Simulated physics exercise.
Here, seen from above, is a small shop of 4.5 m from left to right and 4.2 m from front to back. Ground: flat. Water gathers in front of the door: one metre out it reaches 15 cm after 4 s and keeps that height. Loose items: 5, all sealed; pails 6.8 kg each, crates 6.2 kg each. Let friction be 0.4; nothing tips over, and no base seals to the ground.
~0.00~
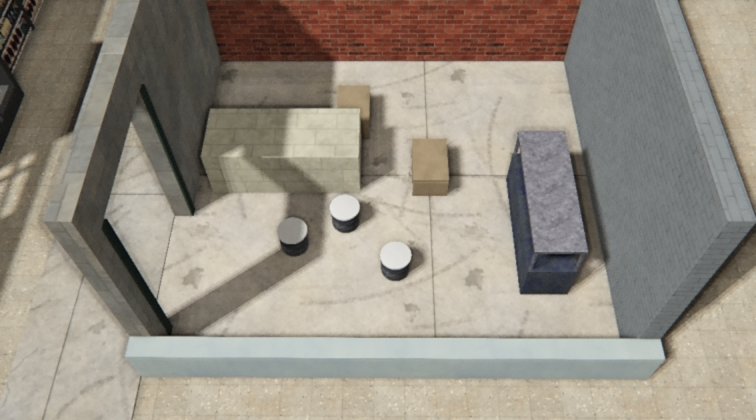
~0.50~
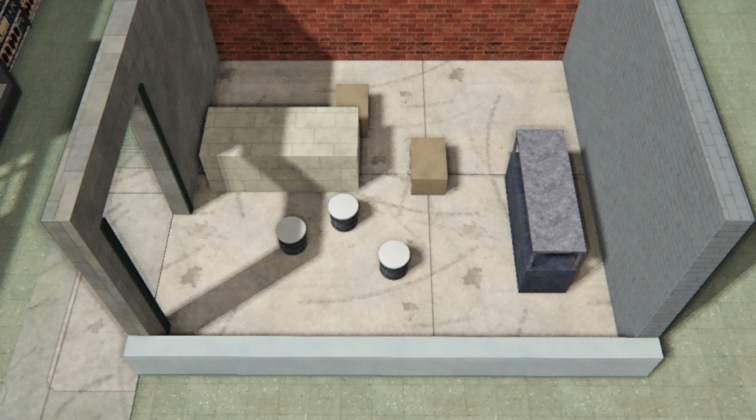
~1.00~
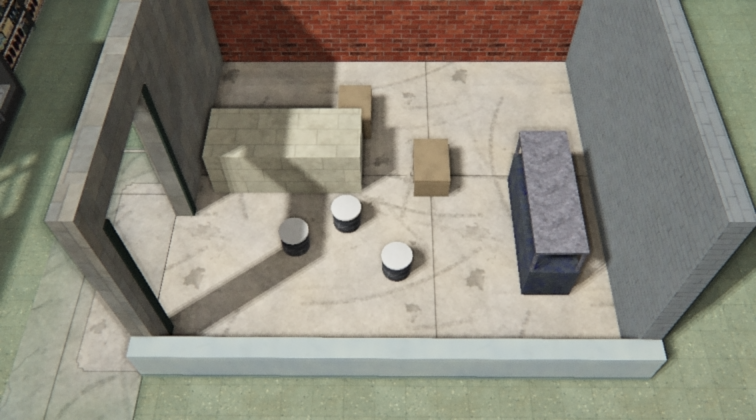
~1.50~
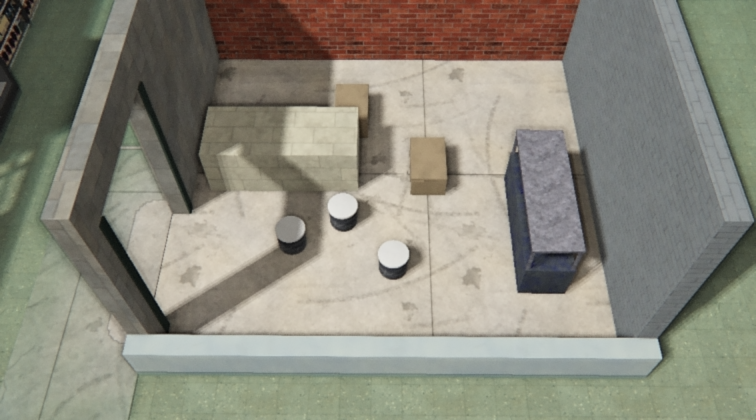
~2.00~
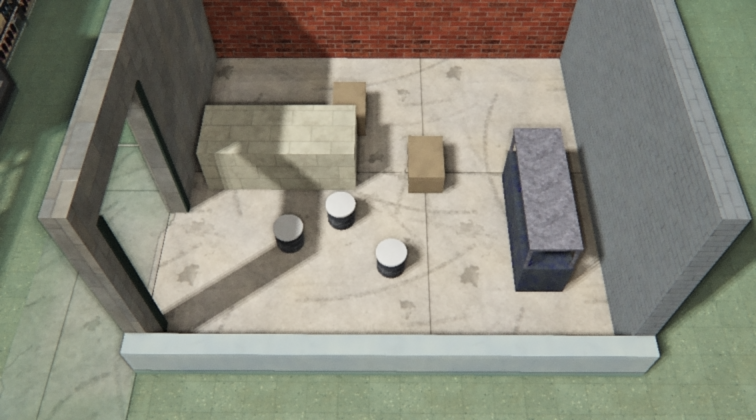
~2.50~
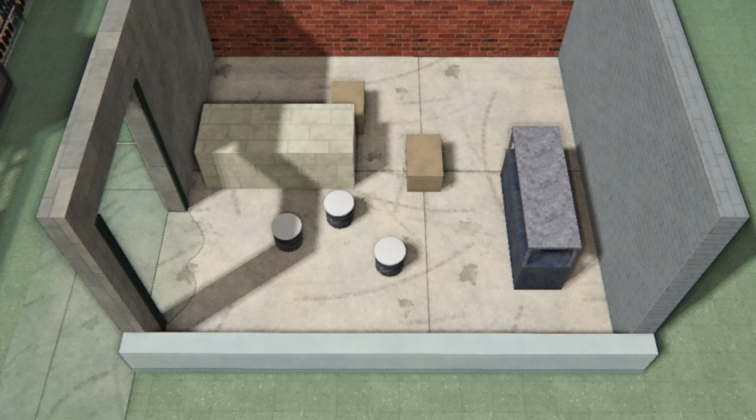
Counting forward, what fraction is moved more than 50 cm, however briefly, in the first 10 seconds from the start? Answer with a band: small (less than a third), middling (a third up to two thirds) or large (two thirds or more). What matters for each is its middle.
Large.
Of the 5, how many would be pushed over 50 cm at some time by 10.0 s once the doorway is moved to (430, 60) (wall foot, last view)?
Then 2.
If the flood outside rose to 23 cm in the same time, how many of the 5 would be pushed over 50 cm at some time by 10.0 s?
With that change, 4 of them.
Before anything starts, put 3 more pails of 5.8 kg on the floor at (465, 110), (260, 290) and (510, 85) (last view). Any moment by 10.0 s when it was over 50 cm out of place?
First one stays inside the line, second one crosses the line, third one stays inside the line.
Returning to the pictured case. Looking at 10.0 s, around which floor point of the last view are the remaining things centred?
I'd put it around (444, 200).
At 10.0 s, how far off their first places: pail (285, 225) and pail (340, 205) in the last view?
Shifts: 200 cm / 120 cm.
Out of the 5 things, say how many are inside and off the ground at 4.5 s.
The number is 0.
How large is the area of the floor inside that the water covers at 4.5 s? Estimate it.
The covered patch comes to about 4.0 m2.
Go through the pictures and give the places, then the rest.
In the first picture, a pail at (345, 207), on the bottom; a pail at (292, 230) rests on the ground; water covers 0.0 m2; 0 of 5 have shifted.
In the second picture, a pail at (343, 206) rests on the ground; a pail at (290, 229), on the bottom; water covers 0.0 m2; 0 of 5 have shifted.
In the third picture, a pail at (346, 207) rests on the ground; a pail at (293, 230) rests on the ground; 0.0 m2 under water; 0 of 5 have shifted.
In the fourth picture, a pail at (343, 205), on the bottom; a pail at (290, 228), on the bottom; 0.0 m2 under water; 0 of 5 have shifted.
In the fifth picture, a pail at (340, 204) rests on the ground; a pail at (288, 227) rests on the ground; water covers 0.0 m2; 0 of 5 have shifted.
In the sixth picture, a pail at (339, 203) rests on the ground; a pail at (286, 226) rests on the ground; 0.2 m2 under water; 0 of 5 have shifted.
After 3.5 s 0 of 5 are over 50 cm from their spots; 0 afloat.
After 4.5 s 0 of 5 are over 50 cm from their spots; 0 afloat.
After 7.0 s 2 of 5 are over 50 cm from their spots; 0 afloat.
After 10.0 s 4 of 5 are over 50 cm from their spots, and 4 have been at some point; 2 afloat.
